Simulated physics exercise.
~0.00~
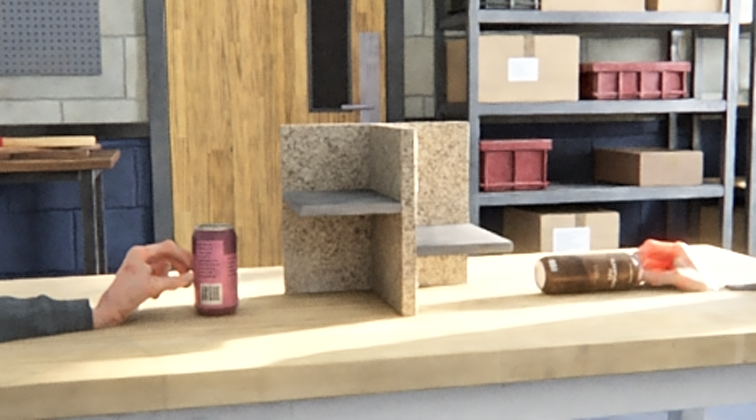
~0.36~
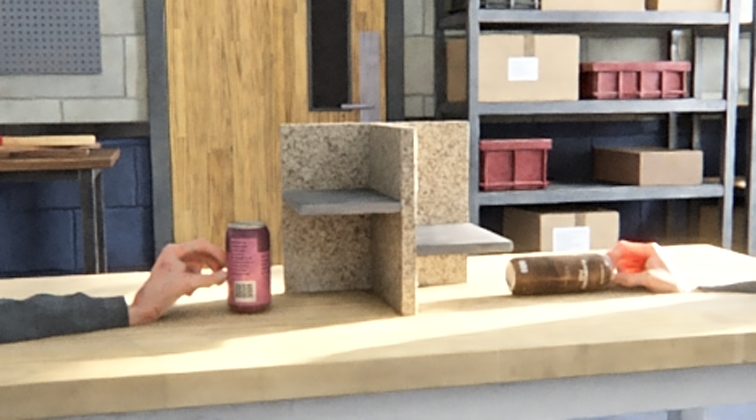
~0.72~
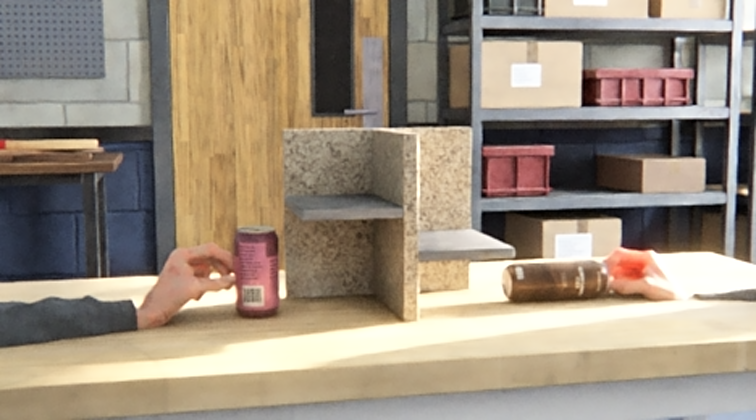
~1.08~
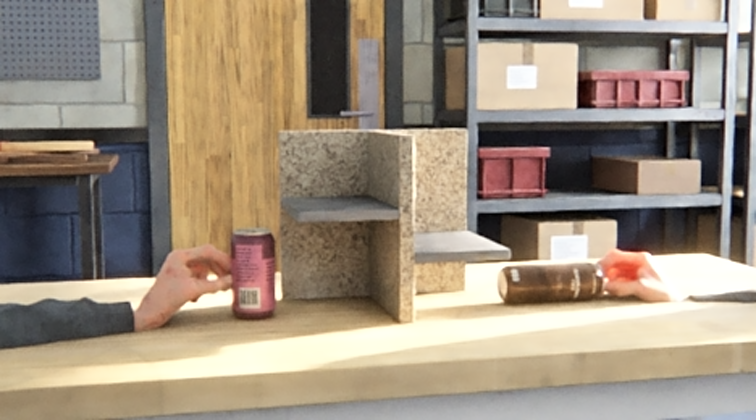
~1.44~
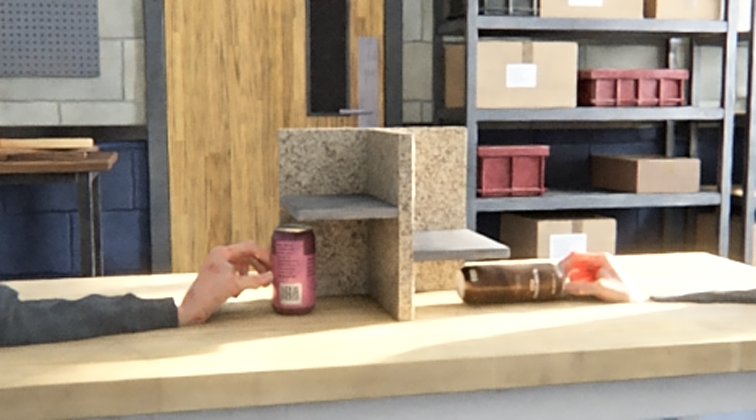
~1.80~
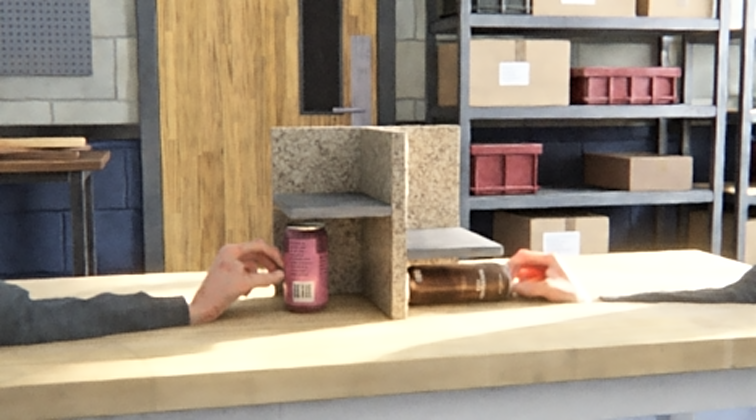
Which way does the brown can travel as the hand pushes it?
The brown can moves to the left, toward the shelf and in under the ledge on its right side.
